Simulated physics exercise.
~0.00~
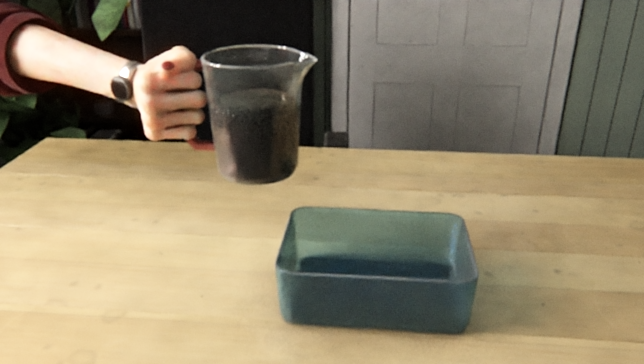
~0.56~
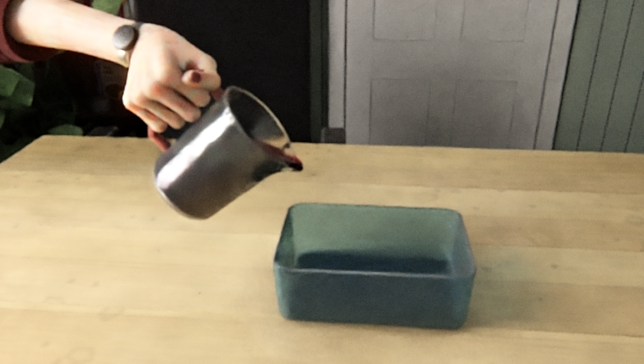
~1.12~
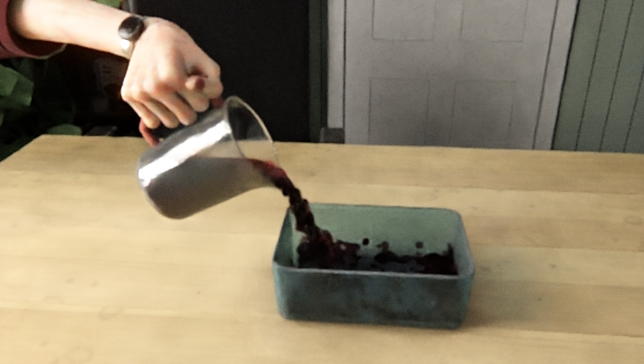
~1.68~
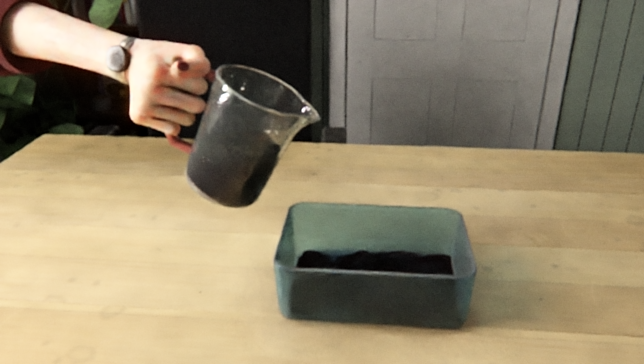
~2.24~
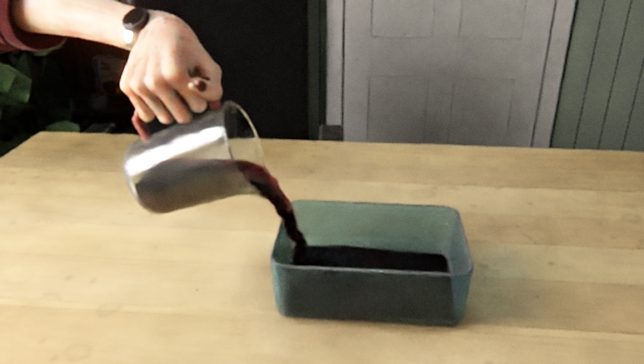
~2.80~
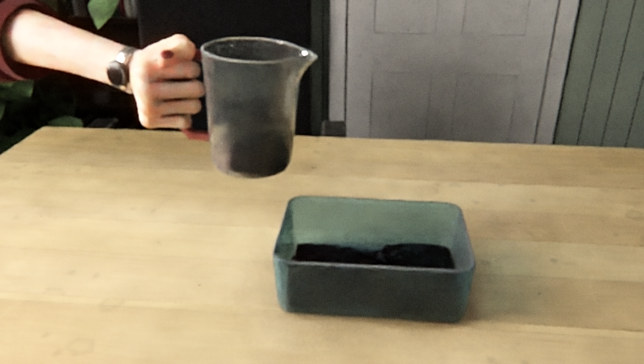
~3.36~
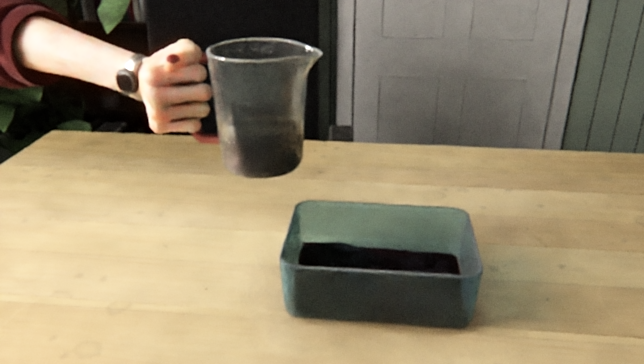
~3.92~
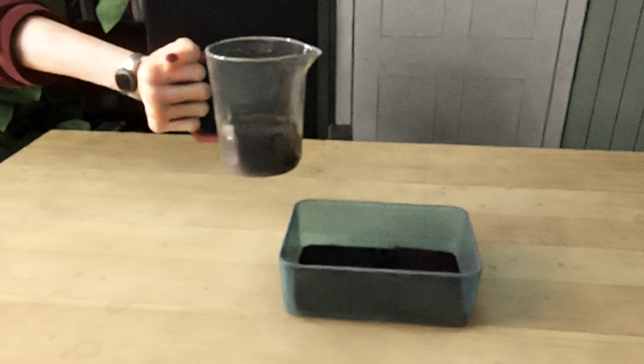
The clip shows a hand tilting a clear pitcher of dark liquid to the right over a blue-green oblong dish on a wooden table, pouring twice with a partial tilt back between, then holding the pitcher level, some liquid remaining in it and a dark layer in the dish.
